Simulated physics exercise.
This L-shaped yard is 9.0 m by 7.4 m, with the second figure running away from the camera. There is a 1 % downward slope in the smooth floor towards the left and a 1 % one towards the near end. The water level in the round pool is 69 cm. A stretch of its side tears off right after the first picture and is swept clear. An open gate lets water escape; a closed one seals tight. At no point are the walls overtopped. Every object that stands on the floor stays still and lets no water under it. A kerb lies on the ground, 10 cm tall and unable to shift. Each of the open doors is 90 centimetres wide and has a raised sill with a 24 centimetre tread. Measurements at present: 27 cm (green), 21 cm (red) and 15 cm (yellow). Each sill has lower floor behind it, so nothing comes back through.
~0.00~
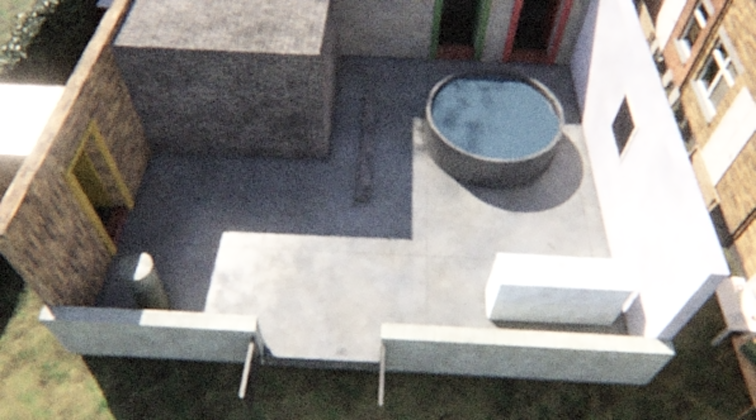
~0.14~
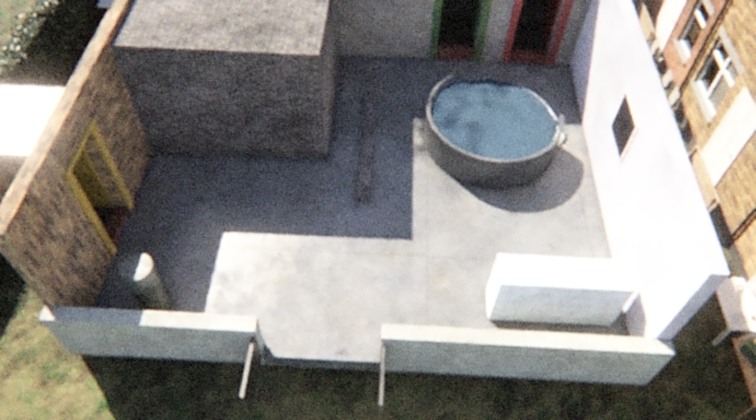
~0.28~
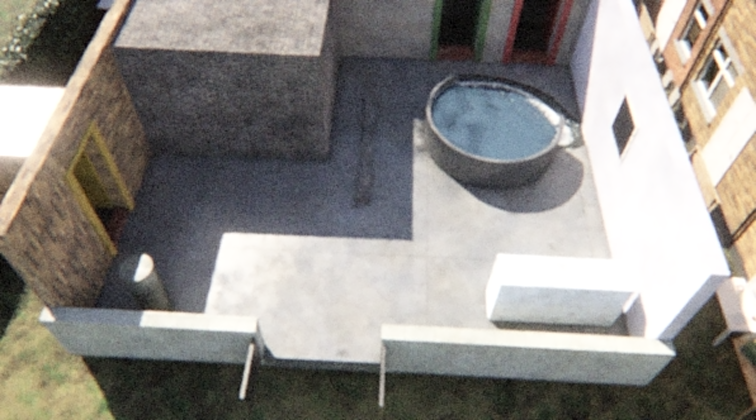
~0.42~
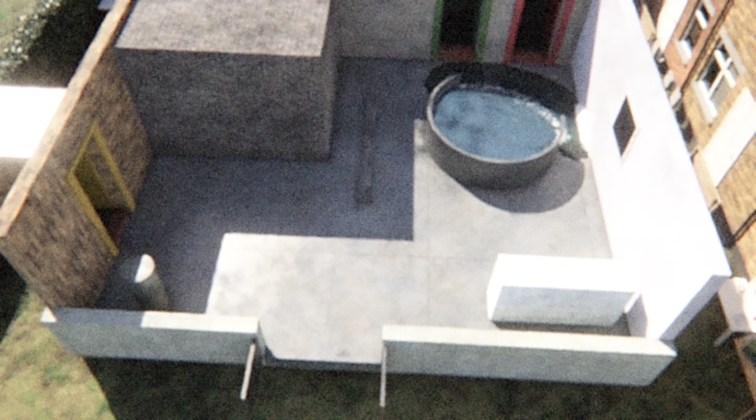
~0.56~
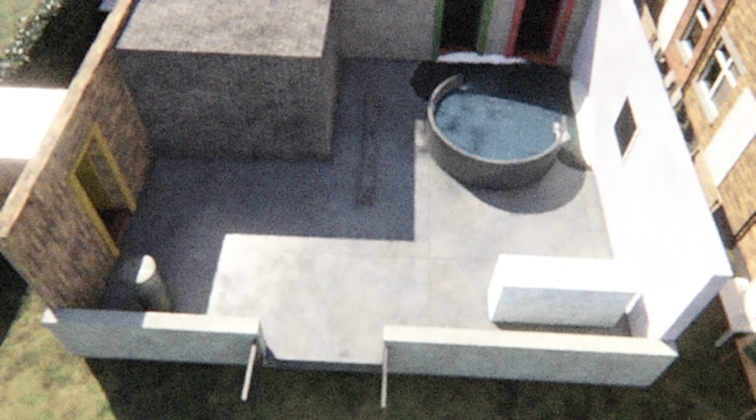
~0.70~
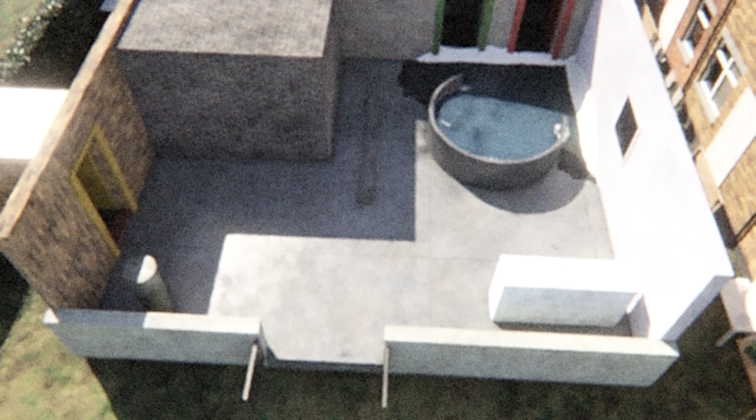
Water poured out of the far side of a round pool in a walled yard and spread across the floor behind it, reaching the back wall by the green and red doors.
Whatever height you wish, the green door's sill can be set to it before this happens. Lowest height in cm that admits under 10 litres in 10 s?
Roughly 32 cm.
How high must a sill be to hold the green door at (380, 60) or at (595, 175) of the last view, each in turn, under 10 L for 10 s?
Minimums: About 18 cm and 7.0 cm.
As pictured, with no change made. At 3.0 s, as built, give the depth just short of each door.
Lab note, cm: Green 24; red 30; yellow 0.
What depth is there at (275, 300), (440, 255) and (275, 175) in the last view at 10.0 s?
Ordered as asked: 4, 6, 0 cm.
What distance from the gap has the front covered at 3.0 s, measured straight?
Roughly 5.6 m.
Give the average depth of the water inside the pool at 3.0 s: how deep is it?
On average, around 21 cm.
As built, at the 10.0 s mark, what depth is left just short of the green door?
About 8.5 centimetres.
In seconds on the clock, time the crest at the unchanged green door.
Around 1.0 s, give or take.
After 1.4 s water covers 20 % of the floor, deepest (57 cm) near (569, 80); 31 cm at the green door, 12 litres in over its 27 cm sill.
After 3.0 s water covers 35 % of the floor, deepest (32 cm) near (535, 64); 24 cm at the green door, 28 litres in over its 27 cm sill.
After 10.0 s water covers 85 % of the floor, deepest (14 cm) near (381, 73); 9 cm at the green door, 29 litres in over its 27 cm sill.
At the green door as built, the water arrived by 0.6 s and peaked near 33 cm at 1.0 s.
Run again over the same 10 s with other heights there, 30 litres in over 27.5 cm, 1 litre over 37.5 cm. The limit of 10 litres is kept from about 32 cm up.
